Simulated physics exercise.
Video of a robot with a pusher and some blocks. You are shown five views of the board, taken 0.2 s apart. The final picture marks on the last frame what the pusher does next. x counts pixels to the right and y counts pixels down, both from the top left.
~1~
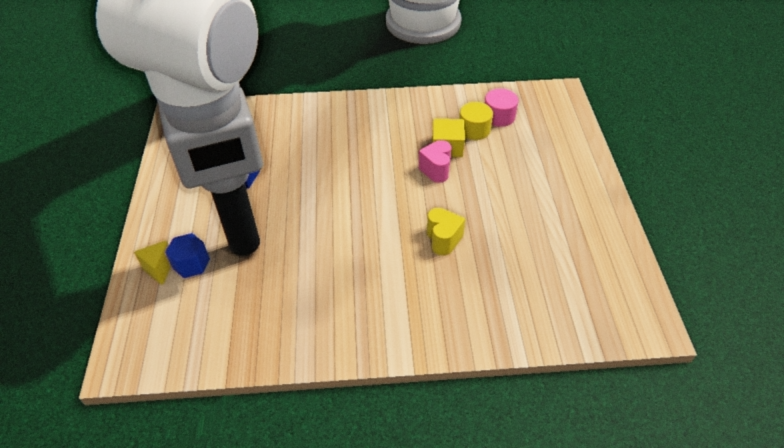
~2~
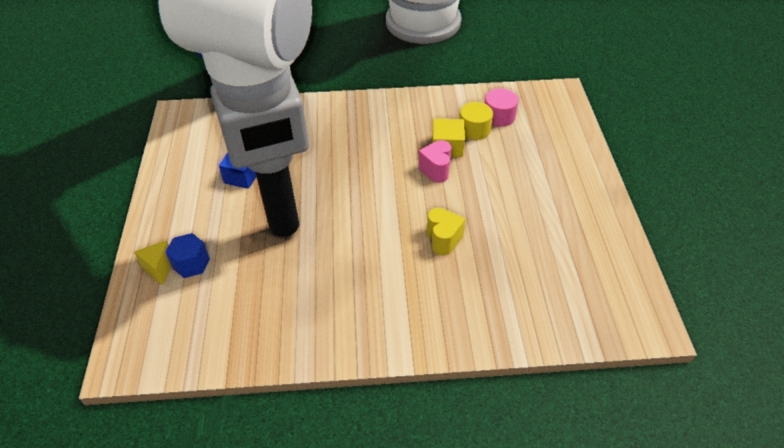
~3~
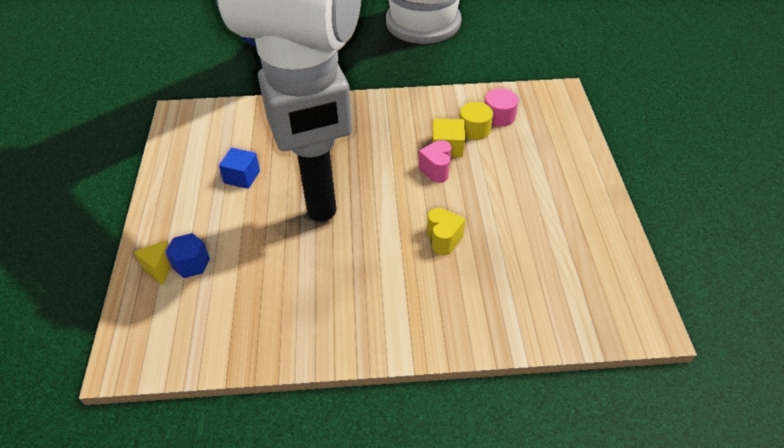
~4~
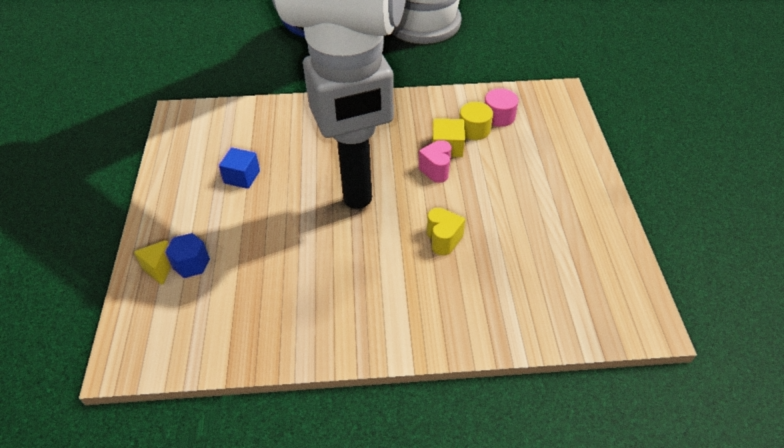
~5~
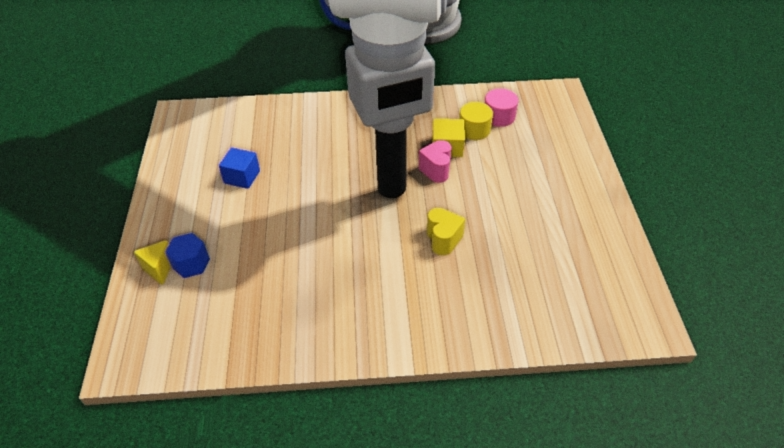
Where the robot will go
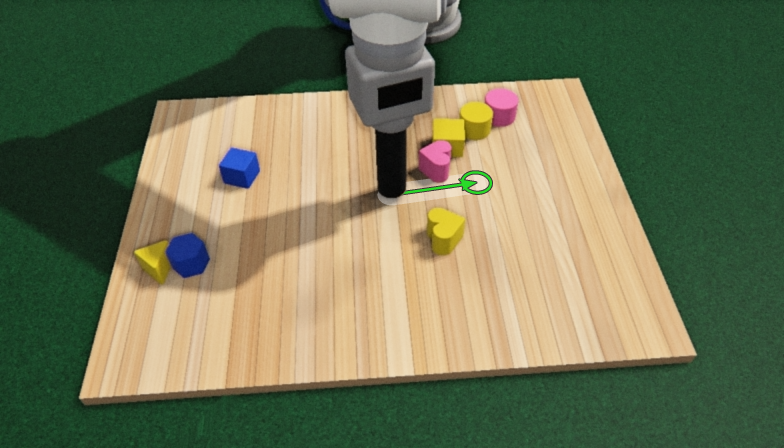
A white and grey robot arm with a black pusher glides rightward and slightly away across a striped wooden board on a green surface, seen from above by a still camera. A blue cube, a blue block and a yellow triangular one sit at left, with pink and yellow blocks at right. The pusher uncovers the cube and nears the pink heart, while every block stays still.
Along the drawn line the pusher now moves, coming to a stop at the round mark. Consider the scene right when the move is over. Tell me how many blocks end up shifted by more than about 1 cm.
Moved: 1.
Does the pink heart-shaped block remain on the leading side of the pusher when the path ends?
No, it doesn't check out.
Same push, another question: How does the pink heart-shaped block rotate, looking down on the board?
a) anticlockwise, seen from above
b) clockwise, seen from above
a - anticlockwise, seen from above.
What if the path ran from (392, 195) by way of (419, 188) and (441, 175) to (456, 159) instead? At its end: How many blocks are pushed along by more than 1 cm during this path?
Once the path ends, two blocks will have shifted.
The line goes from (392, 195) directly to (477, 182).
The first path, step by step. One third of the way, pusher at (421, 184); nothing pushed yet.
Two thirds of the way, pusher at (450, 180); pink heart-shaped block at (447, 149), turned 50° anticlockwise; yellow four-sided block at (447, 126), turned 10° clockwise.
At the end, pusher at (477, 176); pink heart-shaped block at (449, 148), turned 60° anticlockwise; yellow heart-shaped block unmoved; yellow four-sided block at (447, 126), turned 10° clockwise.
